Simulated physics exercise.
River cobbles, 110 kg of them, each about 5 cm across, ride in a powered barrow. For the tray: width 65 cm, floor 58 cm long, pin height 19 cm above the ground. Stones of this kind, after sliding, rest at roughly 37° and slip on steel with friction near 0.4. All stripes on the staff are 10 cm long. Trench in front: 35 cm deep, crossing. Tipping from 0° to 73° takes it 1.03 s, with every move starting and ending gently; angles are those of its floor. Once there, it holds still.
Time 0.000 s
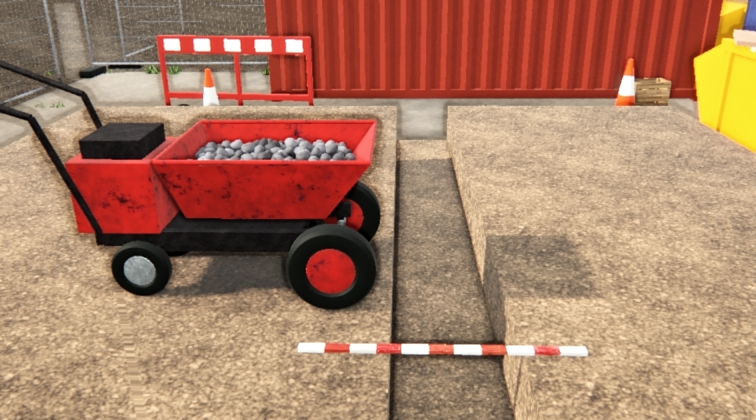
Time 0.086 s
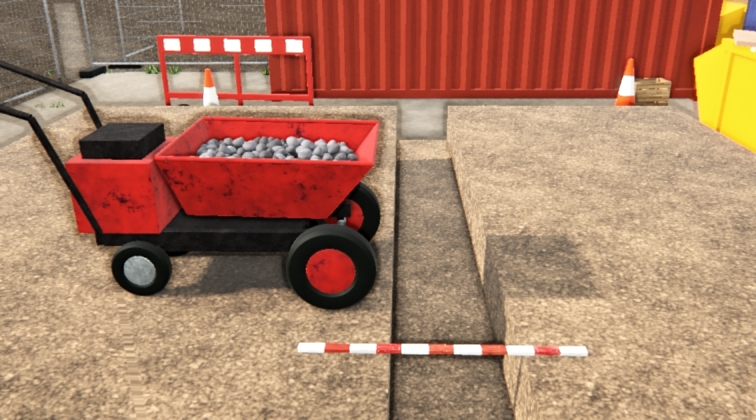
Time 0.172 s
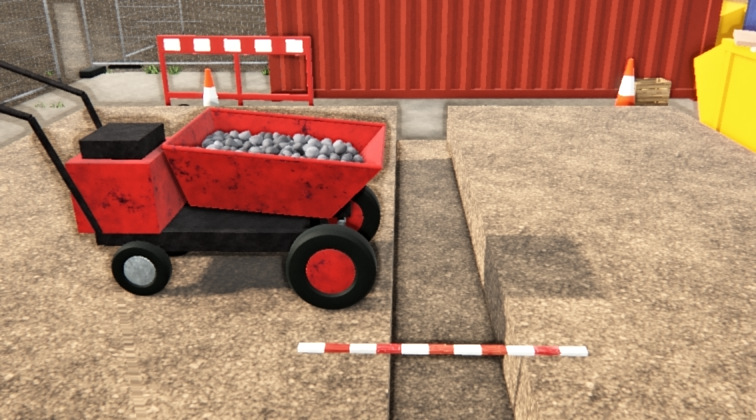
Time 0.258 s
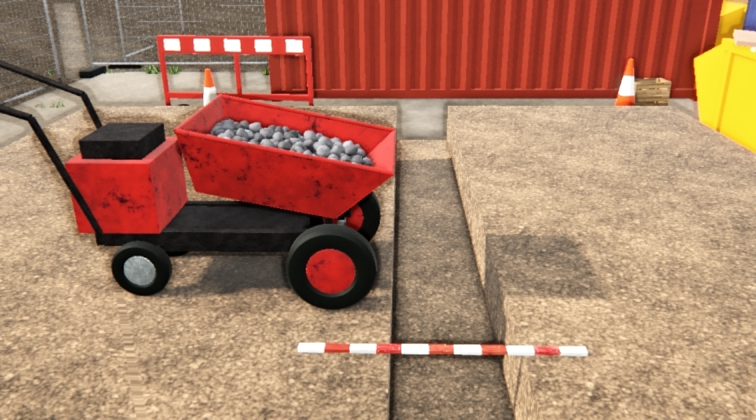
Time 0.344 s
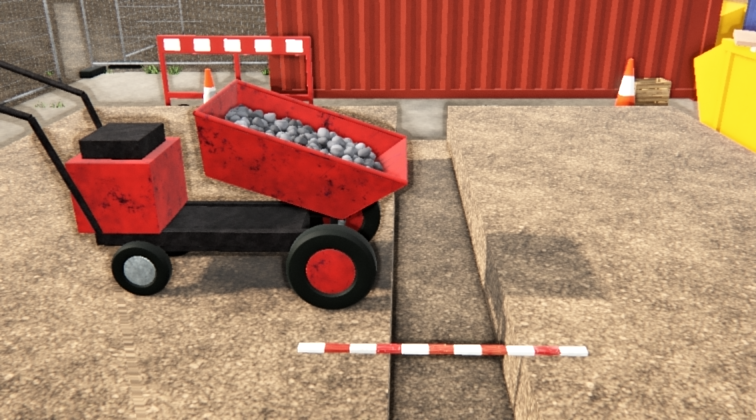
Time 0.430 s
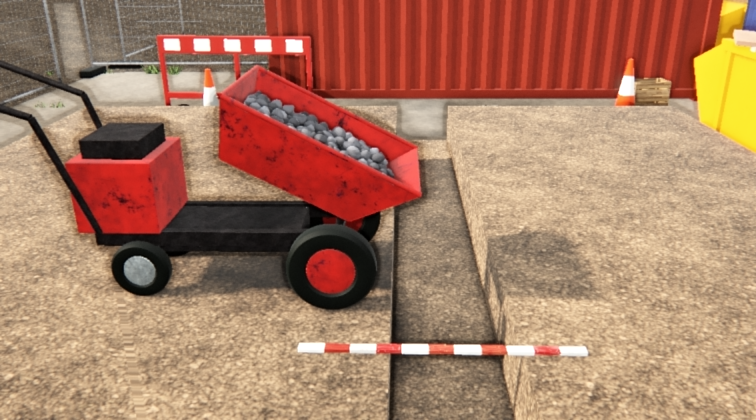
On a building site, the red tray of a powered barrow loaded with grey stones tilting steadily down towards a narrow trench.
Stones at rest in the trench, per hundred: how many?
Approx. 72 %.
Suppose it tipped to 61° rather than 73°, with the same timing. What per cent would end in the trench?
Then roughly 60 percent.
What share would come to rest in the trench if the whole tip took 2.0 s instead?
It would come to roughly 85 per cent.
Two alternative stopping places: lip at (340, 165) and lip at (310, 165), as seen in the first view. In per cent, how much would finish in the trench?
I'd expect some 95 per cent, then some 100.
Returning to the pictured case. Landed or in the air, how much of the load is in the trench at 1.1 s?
About 35 per cent by then.
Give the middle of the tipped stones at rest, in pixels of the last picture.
(479, 326).
After 0.8 s the floor is at 61°; 100 % in the tray; the foremost stones are at (447, 226).
After 1.1 s the floor is at 73°; 55 % in the tray, 34 % in the trench, 11 % past the trench; the foremost stones are at (541, 282).
After 1.5 s the floor is at 73°; 17 % in the tray, 55 % in the trench, 28 % past the trench; the foremost stones are at (650, 267).
After 3.4 s the floor is at 73°; 0 % in the tray, 72 % in the trench, 28 % past the trench; the foremost stones are past the picture's edge.
